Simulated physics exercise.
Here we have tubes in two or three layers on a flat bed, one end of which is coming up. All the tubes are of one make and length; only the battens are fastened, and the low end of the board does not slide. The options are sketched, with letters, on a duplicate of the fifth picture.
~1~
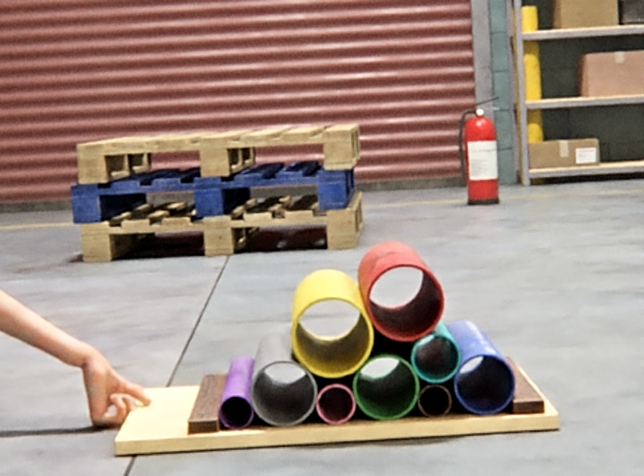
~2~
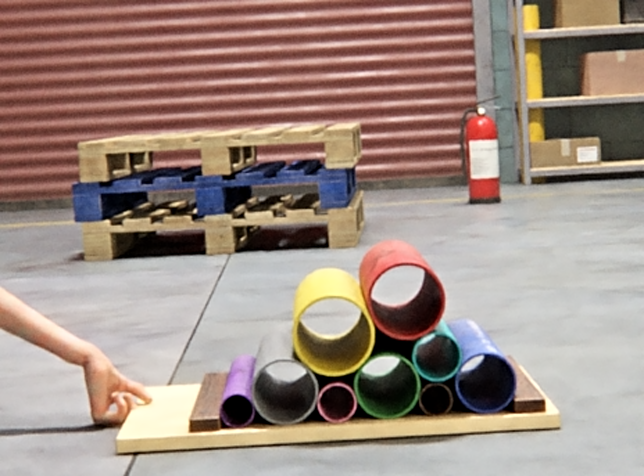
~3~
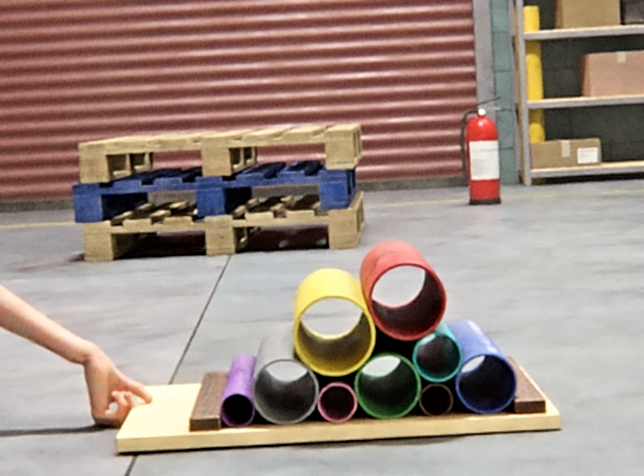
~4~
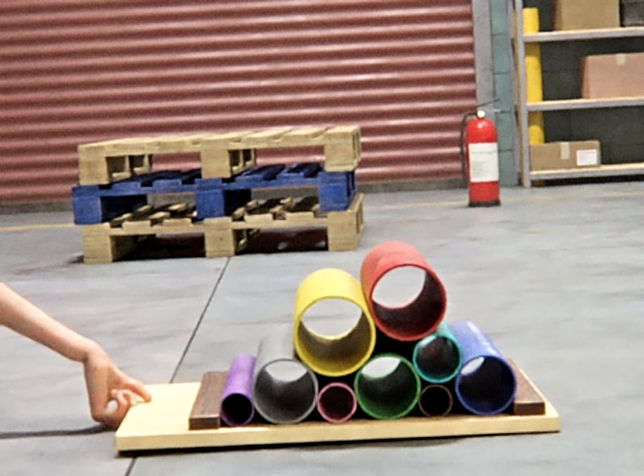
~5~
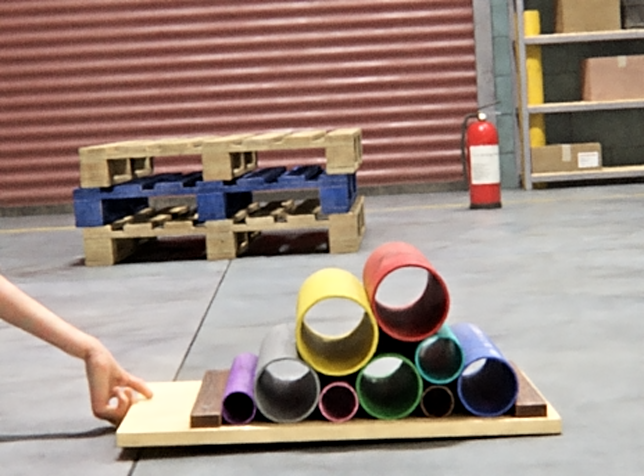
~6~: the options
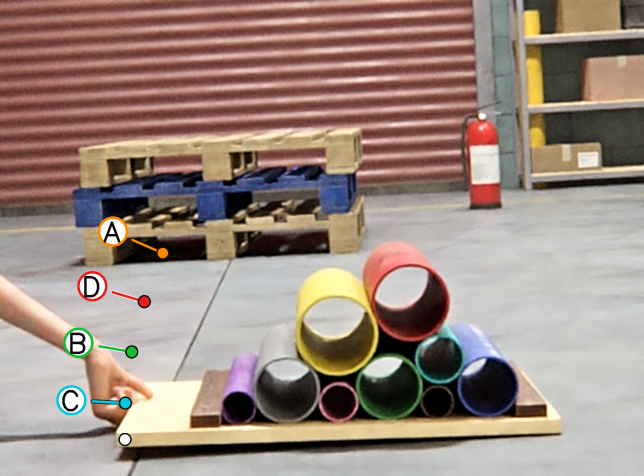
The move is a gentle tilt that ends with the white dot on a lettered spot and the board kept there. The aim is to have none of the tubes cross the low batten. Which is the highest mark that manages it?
It can be raised to D.
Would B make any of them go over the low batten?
No, at B.
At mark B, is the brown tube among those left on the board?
The brown tube: Yes.
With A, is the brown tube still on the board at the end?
The brown tube: Yes.
On the marked copy, A at (163, 253); B at (132, 352); C at (125, 403); D at (144, 302); the white dot at (125, 439).
Taking D. A third of the way, board at 14°.
Two thirds of the way, board at 20°.
When it is over, board at 20°, none over the low batten.
As for the rest, A three over the low batten (blue, turquoise, red); B none over the low batten; C none over the low batten.
